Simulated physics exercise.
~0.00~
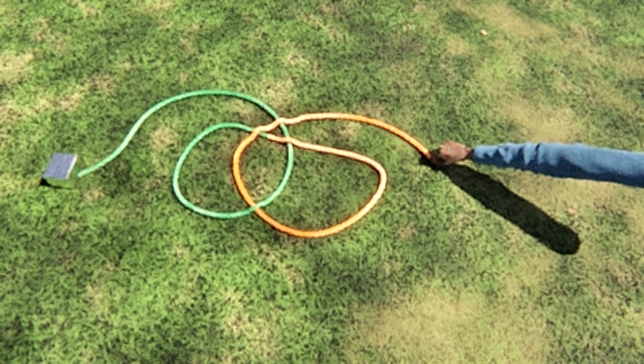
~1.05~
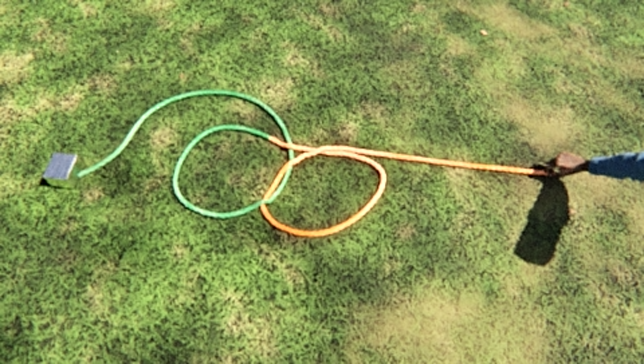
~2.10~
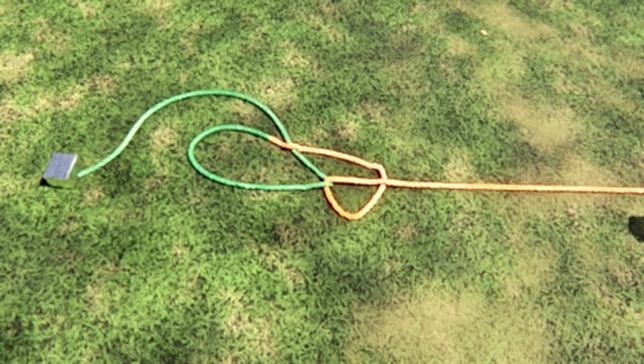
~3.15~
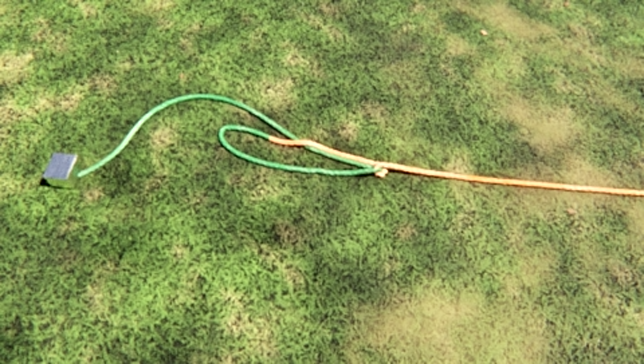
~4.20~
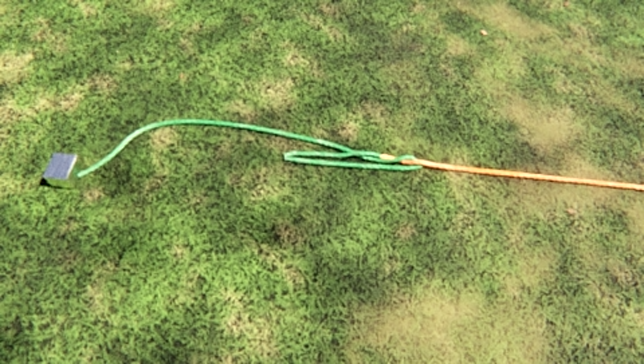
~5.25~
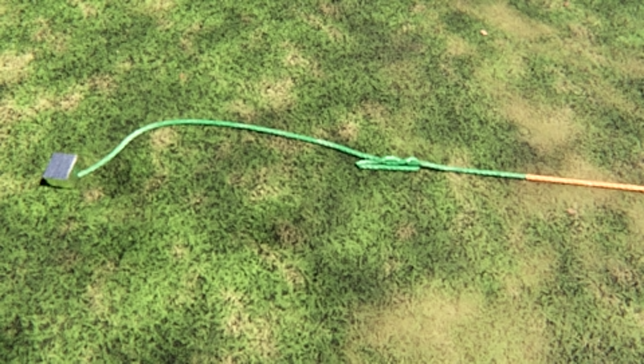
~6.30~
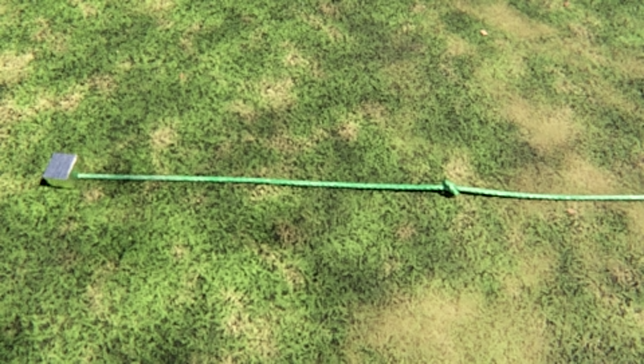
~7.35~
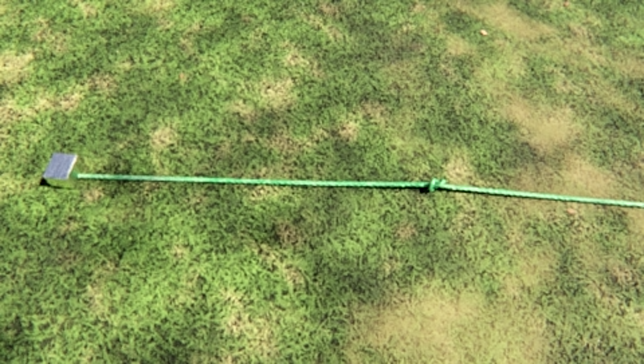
The video shows a looped green and orange rope on grass, fixed to a small block at left, as a blue-sleeved hand pulls its orange end rightward out of view. The loops shrink and tighten, leaving a nearly straight green line with a small knot in it.
